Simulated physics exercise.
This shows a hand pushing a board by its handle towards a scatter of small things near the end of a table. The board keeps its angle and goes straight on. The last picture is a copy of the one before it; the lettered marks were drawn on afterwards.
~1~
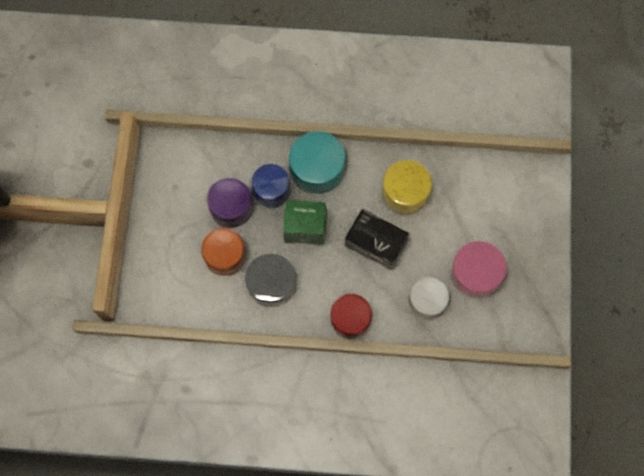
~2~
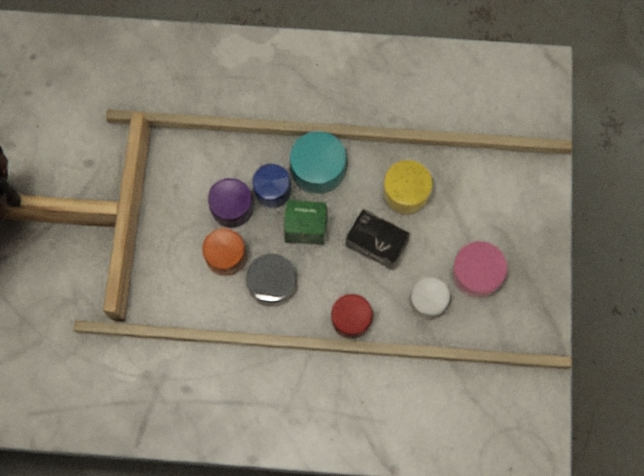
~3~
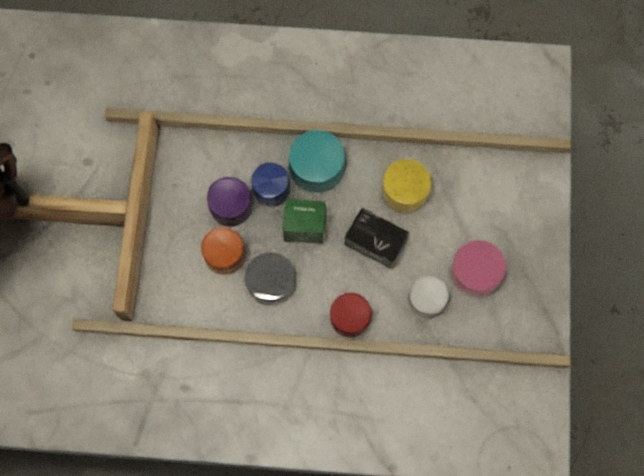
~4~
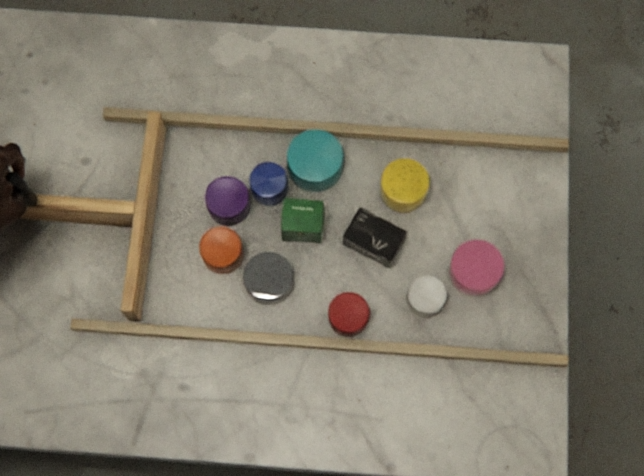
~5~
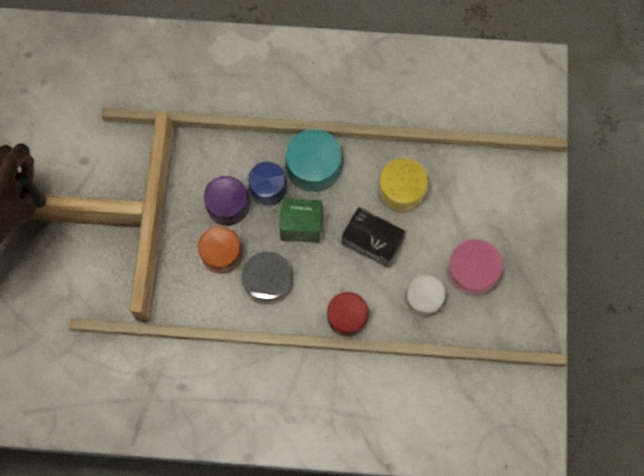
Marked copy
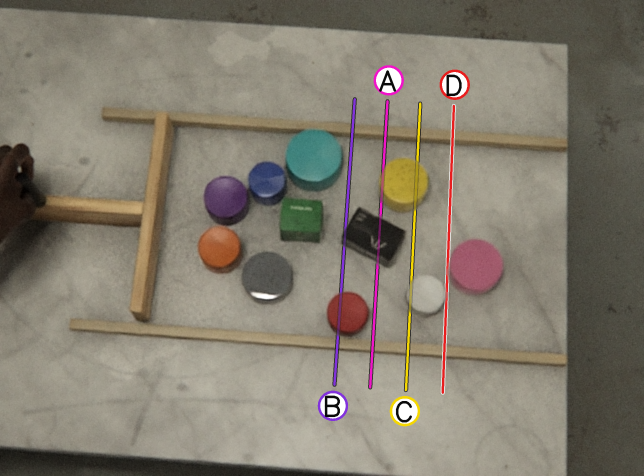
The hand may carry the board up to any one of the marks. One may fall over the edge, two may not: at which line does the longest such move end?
Up to line D.
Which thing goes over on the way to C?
The pink pot.
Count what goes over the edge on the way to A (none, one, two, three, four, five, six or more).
By then, none.
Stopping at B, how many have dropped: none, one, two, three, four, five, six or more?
By then, none.
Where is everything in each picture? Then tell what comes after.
The first frame shows blue tin (271, 186); black packet (377, 240); pink pot (478, 270).
The second frame shows board (124, 208); green packet (306, 222).
The third frame shows board (133, 208); red jar (350, 315).
The fourth frame shows board (141, 208); purple tub (228, 201).
The fifth frame shows board (149, 209); turquoise tin (314, 161); white tub (425, 296); blue tin (267, 184).
On the marked copy, A at (379, 238); B at (345, 236); C at (413, 241); D at (449, 243).
Following D. Soon after the start, board (256, 216); turquoise tin (340, 157); grey pot (300, 302).
Later, board (365, 224); pink pot (530, 282); black packet (481, 253).
In the end, board (448, 229); pink pot over the edge; black packet (560, 269); one fallen.
As for the rest, A is within the limit but short; B is within the limit but short; C is within the limit but short.
